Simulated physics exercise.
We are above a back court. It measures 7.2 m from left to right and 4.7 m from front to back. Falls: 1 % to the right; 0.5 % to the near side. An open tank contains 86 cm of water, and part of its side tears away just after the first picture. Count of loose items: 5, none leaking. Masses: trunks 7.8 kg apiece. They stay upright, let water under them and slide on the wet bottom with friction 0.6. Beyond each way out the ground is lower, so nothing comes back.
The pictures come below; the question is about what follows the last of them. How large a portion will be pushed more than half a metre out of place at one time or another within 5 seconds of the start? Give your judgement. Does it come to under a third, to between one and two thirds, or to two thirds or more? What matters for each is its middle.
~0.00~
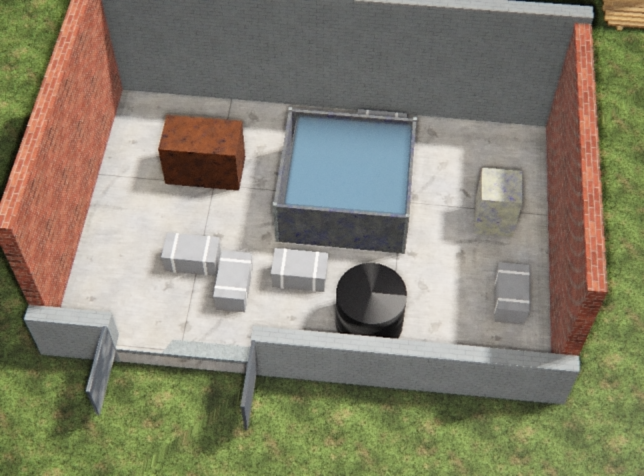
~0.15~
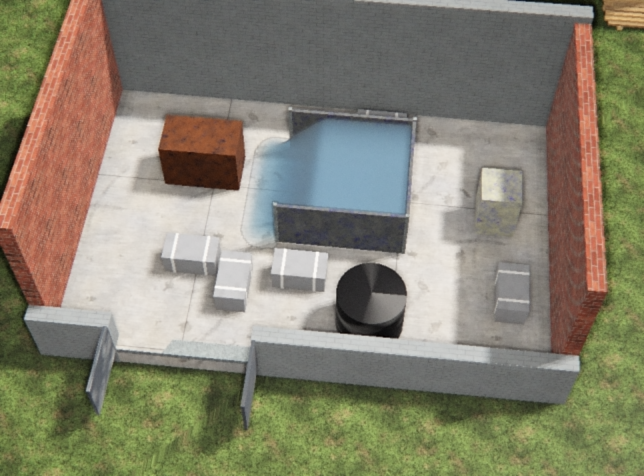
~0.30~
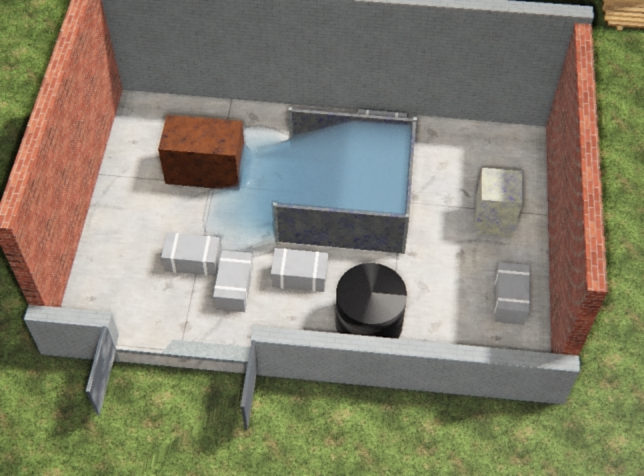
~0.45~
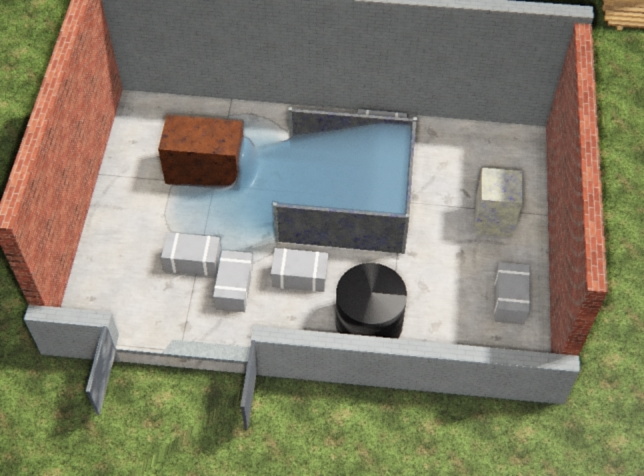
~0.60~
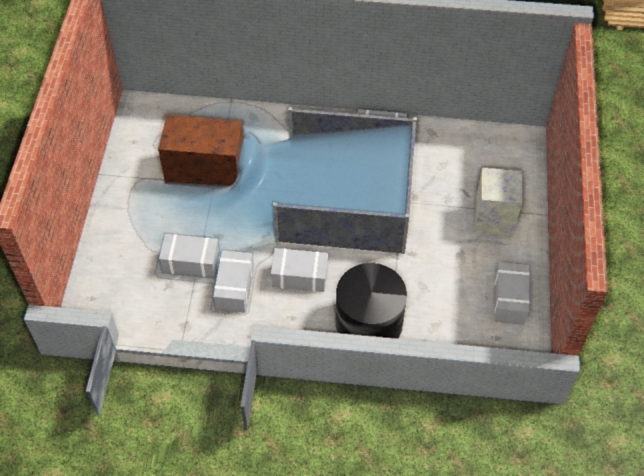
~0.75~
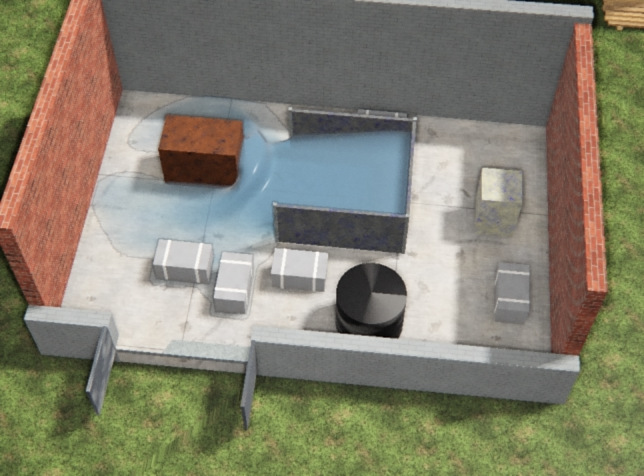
Seems to me it will amount to a middle share.
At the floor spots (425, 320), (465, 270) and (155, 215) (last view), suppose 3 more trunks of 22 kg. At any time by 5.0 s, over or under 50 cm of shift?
Outcome: Stays within first, stays within next, breaks the threshold last.
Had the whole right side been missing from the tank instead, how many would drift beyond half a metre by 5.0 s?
3.
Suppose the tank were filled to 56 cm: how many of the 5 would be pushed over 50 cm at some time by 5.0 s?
The answer would then be 3.
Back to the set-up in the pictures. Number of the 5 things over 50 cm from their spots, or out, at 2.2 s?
Count: 1.
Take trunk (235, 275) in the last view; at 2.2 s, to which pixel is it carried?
Roughly (241, 300) in the same view.
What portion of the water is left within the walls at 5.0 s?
I'd say some 80 percent hasn't gone yet.
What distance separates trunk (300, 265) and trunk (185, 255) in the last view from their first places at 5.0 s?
Result, in order: 30 cm; gone out.
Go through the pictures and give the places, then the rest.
A trunk at (190, 247) rests on the ground; a trunk at (233, 274) rests on the ground; 3.4 m2 under water; 0 of 5 have shifted, in the first frame.
A trunk at (190, 247), on the bottom; a trunk at (233, 274), on the bottom; water covers 4.6 m2; 0 of 5 have shifted, in the second frame.
A trunk at (190, 247), on the bottom; a trunk at (233, 274) rests on the ground; water covers 5.9 m2; 0 of 5 have shifted, in the third frame.
A trunk at (190, 247) rests on the ground; a trunk at (233, 274), on the bottom; 7.3 m2 under water; 0 of 5 have shifted, in the fourth frame.
A trunk at (188, 249) rests on the ground, 4 cm from its start; a trunk at (233, 274) rests on the ground; water covers 9.0 m2; 0 of 5 have shifted, in the fifth frame.
A trunk at (183, 254) rests on the ground, 17 cm from its start; a trunk at (233, 276), on the bottom; water covers 10.9 m2; 1 of 5 have shifted, in the sixth frame.
After 1.1 s 1 of 5 are over 50 cm from their spots; 0 afloat.
After 2.2 s 1 of 5 are over 50 cm from their spots; 0 afloat.
After 3.5 s 3 of 5 are over 50 cm from their spots; 0 afloat.
After 5.0 s 3 of 5 are over 50 cm from their spots, and 3 have been at some point; 2 afloat.
